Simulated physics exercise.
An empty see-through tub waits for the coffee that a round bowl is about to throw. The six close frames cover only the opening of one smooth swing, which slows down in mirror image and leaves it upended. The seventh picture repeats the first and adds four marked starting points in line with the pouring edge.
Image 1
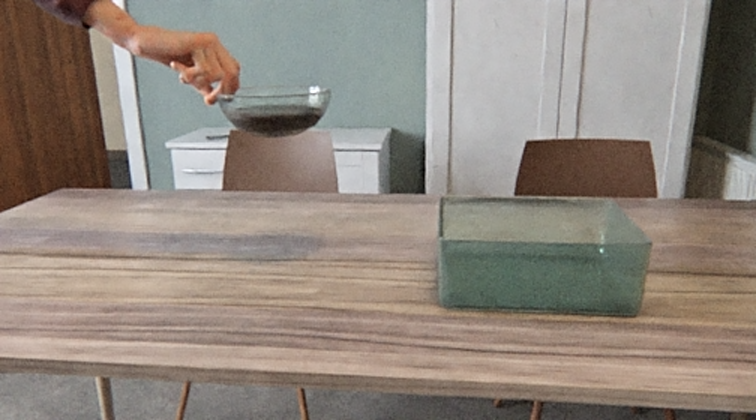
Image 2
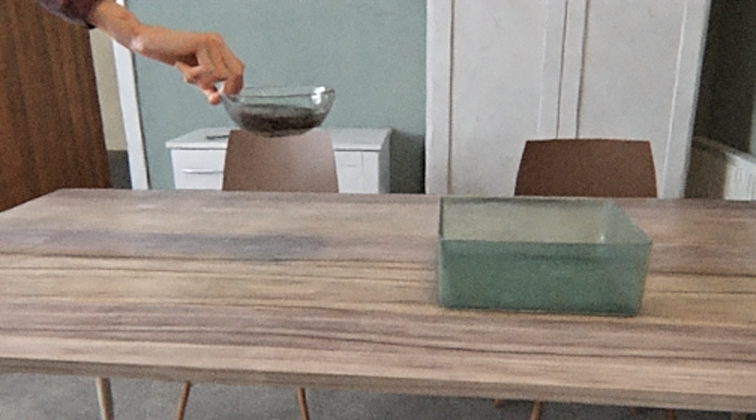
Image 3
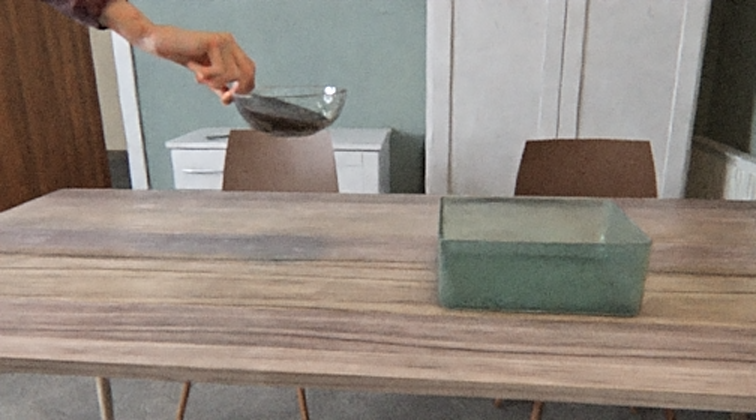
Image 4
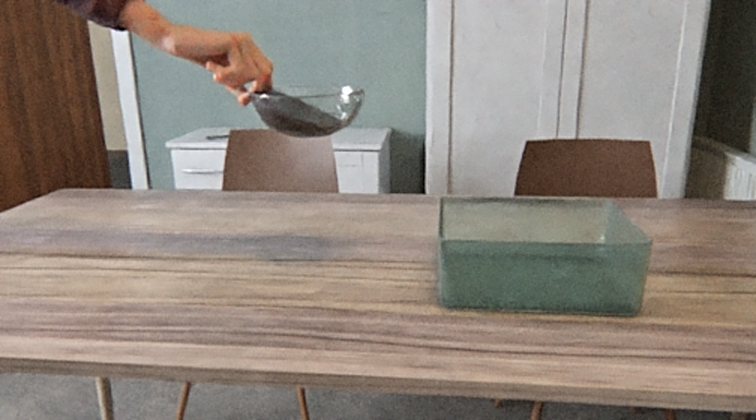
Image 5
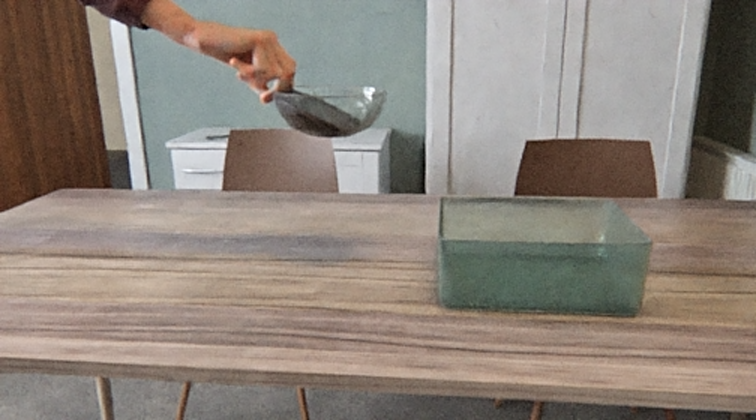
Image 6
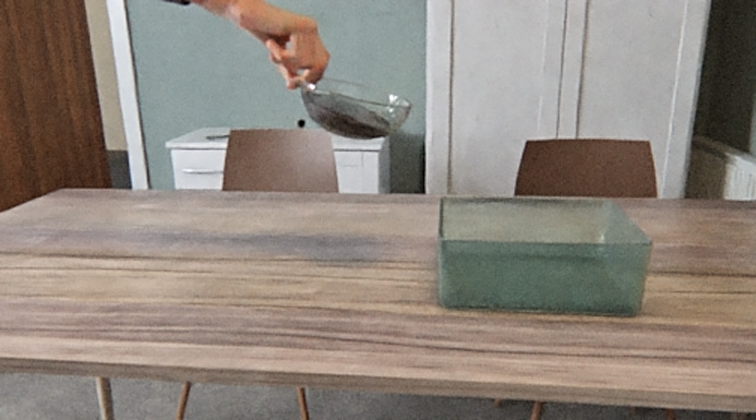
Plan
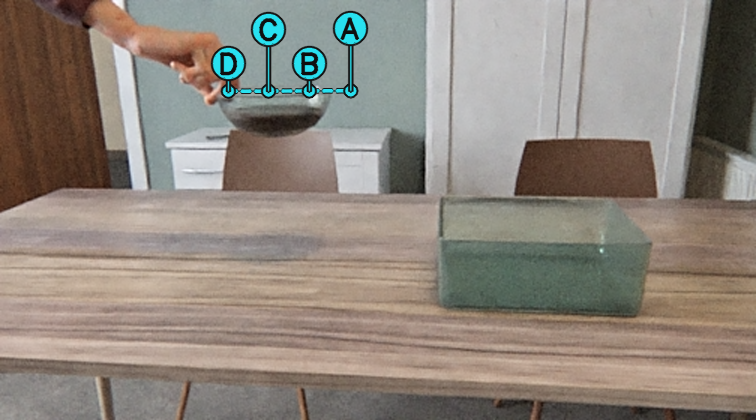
A hand carrying a round glass bowl of dark coffee rightward above a wooden table, then tilting it slightly, near an empty see-through tub.
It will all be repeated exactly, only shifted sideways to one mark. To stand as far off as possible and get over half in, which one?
Place C.
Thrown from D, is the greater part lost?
Yes.
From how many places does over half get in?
Three of them.
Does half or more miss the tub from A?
No, that is safe.
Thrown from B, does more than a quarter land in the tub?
Yes, clearly.
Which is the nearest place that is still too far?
D.
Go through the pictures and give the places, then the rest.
Upright, lip at (327, 90); tub from (439, 305) to (640, 313); nothing has left yet, in the first frame.
Upright, lip at (332, 90); nothing has left yet, in the second frame.
Upright, lip at (344, 90); nothing has left yet, in the third frame.
Upright, lip at (362, 90); coffee is over the rim, down to (264, 91), in the fourth frame.
Upright, lip at (385, 92); nothing has left yet, in the fifth frame.
Tipped about 14°, lip at (411, 105); nothing has left yet, in the sixth frame.
On the marked copy, A at (350, 90); B at (309, 91); C at (268, 91); D at (228, 91).
With A, about 91 % lands in the tub, 7 % falls short.
With B, about 81 % lands in the tub, 5 % falls short and 13 % goes beside or beyond.
With C, about 70 % lands in the tub, 21 % falls short and 9 % goes beside or beyond.
With D, about 22 % lands in the tub, 73 % falls short and 5 % goes beside or beyond.
